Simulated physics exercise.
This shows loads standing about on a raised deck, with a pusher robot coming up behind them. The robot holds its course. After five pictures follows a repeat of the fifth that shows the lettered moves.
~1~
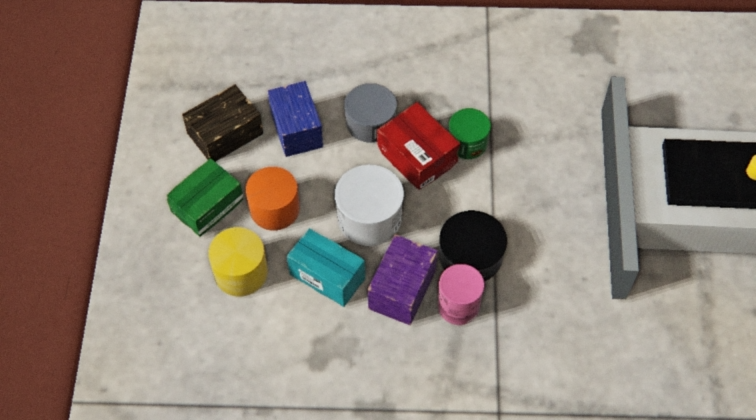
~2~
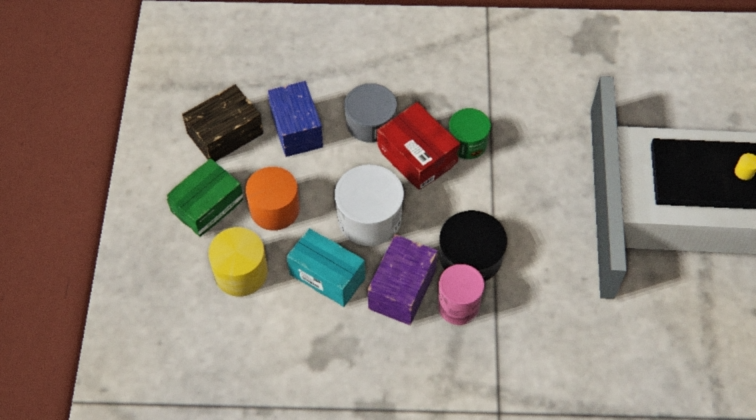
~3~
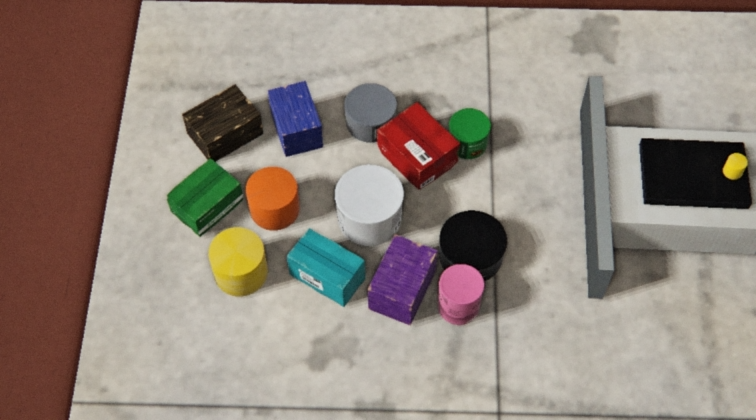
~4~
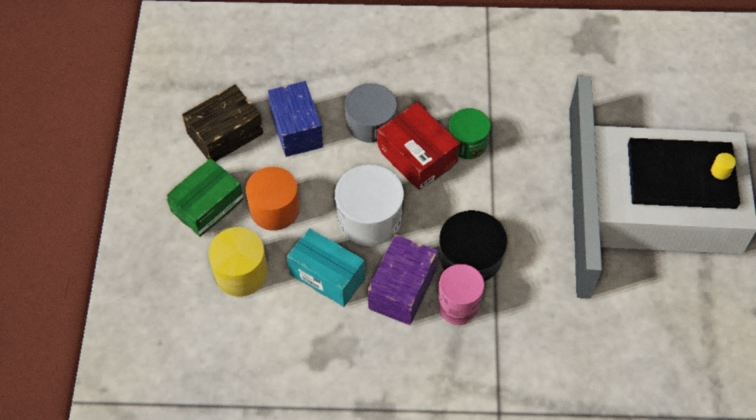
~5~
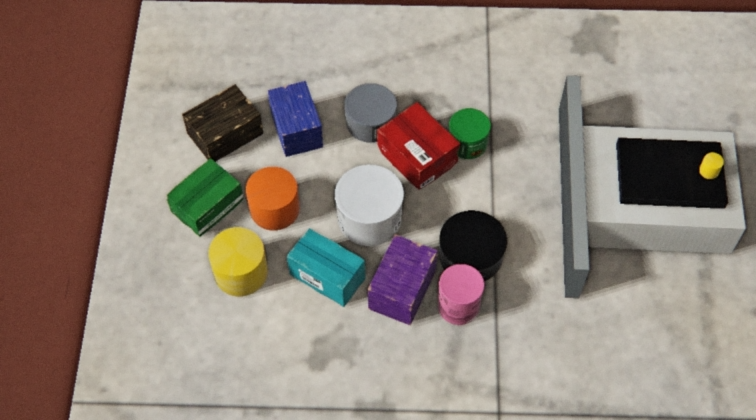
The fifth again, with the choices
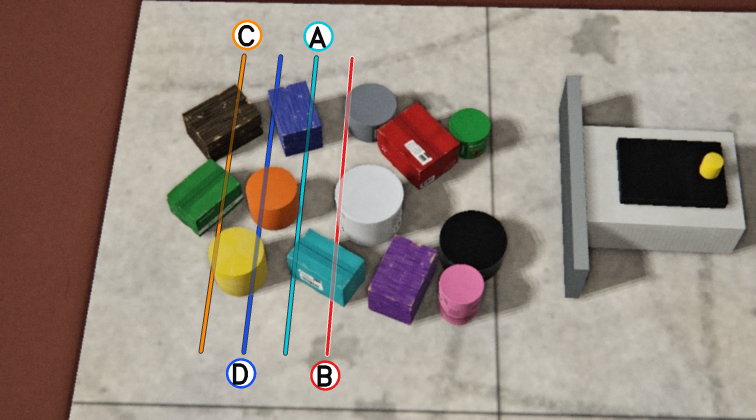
On a raised deck, a grey pusher robot moves slowly left toward still, colourful crates and pails.
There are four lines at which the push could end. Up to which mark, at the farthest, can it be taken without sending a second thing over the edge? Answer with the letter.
Stop at C.
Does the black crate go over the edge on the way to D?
No.
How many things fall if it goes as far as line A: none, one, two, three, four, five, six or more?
In all, none.
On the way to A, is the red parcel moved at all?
Yes.
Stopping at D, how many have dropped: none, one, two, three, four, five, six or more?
In all, none.
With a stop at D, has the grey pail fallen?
By then, no.
On the marked copy, A at (302, 194); B at (341, 195); C at (224, 192); D at (264, 193).
Taking C. A third of the way, robot (535, 168); pink pail (440, 304); green pail (422, 122).
Two thirds of the way, robot (407, 165); green box (158, 188); orange canister (190, 213).
When it is over, robot (309, 163); green box over the edge; black crate (140, 124); one fallen.
As for the rest, A is within the limit but short; B is within the limit but short; D is within the limit but short.
